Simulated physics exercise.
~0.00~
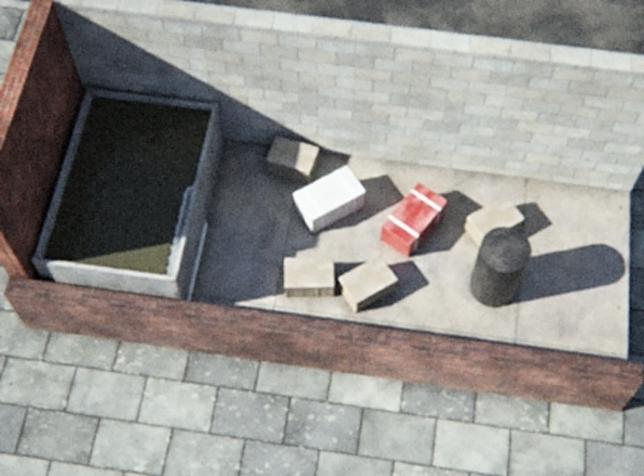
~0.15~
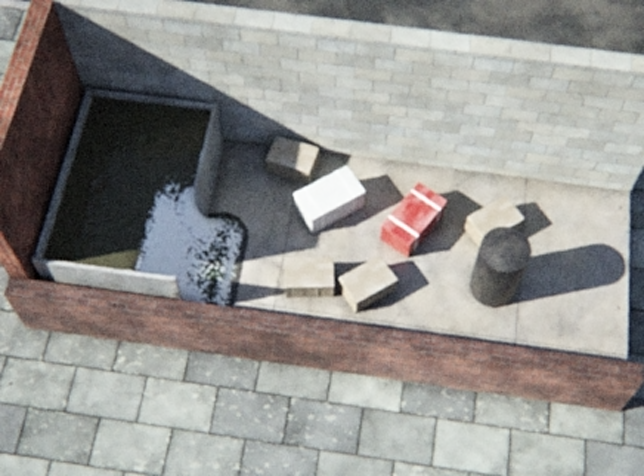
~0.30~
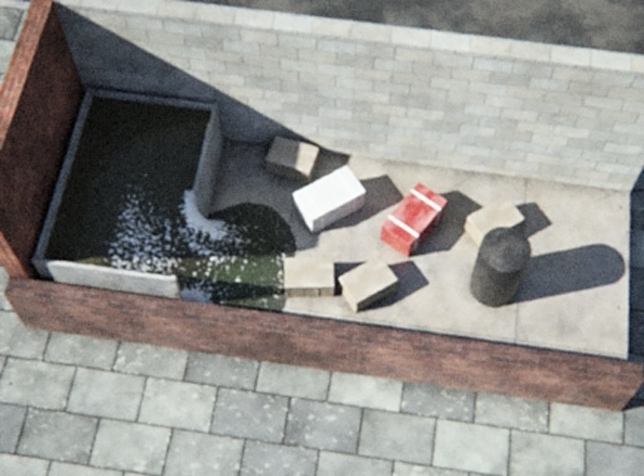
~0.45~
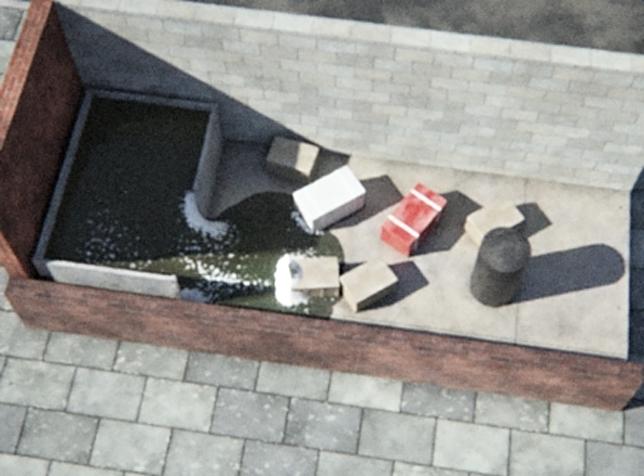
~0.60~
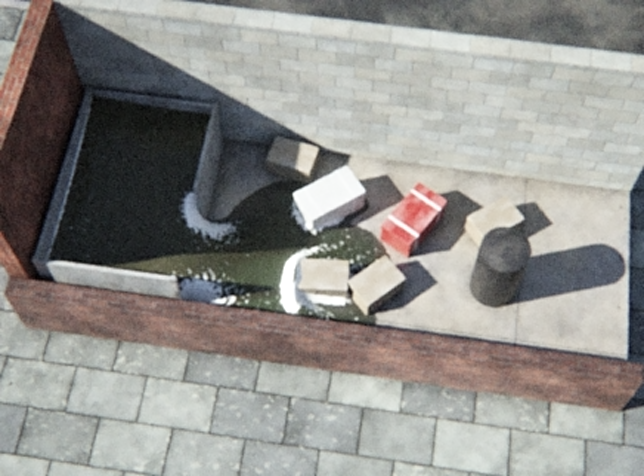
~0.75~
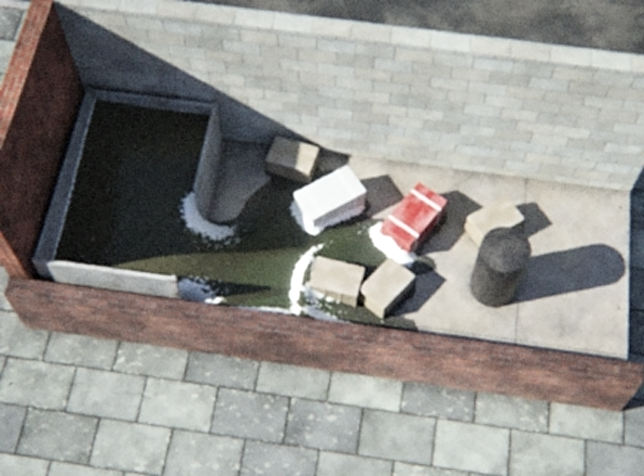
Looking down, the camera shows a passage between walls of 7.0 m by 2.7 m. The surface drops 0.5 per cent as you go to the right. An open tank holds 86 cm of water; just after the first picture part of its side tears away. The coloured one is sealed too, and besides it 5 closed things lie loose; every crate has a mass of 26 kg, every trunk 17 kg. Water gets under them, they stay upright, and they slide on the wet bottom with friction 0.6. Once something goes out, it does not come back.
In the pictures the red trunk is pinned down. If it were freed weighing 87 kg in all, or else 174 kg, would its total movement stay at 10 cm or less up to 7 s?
Watching this, I'd say it takes the heavier fill.
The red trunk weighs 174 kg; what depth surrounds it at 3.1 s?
Roughly 16 cm.
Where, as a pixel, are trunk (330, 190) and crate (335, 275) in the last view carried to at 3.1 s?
Somewhere around (362, 165) and (460, 281).
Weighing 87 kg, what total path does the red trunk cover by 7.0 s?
I'd say roughly 300 centimetres in all.
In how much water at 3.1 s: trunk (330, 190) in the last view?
Depth: Near 13 cm.
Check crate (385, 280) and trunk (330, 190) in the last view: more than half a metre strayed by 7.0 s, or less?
In that order: Past it, more.
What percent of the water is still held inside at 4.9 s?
Around 64 per cent of the water is still in there.
After 1.4 s the red trunk would be 17 cm from its start with 87 kg and 0 cm from its start with 174 kg; 13 cm of water round it then.
After 3.1 s the red trunk would be 173 cm from its start with 87 kg and 0 cm from its start with 174 kg; 16 cm of water round it then.
After 4.9 s the red trunk would be gone out with 87 kg and 0 cm from its start with 174 kg; 11 cm of water round it then.
After 7.0 s the red trunk would be gone out with 87 kg and 0 cm from its start with 174 kg; 9 cm of water round it then.
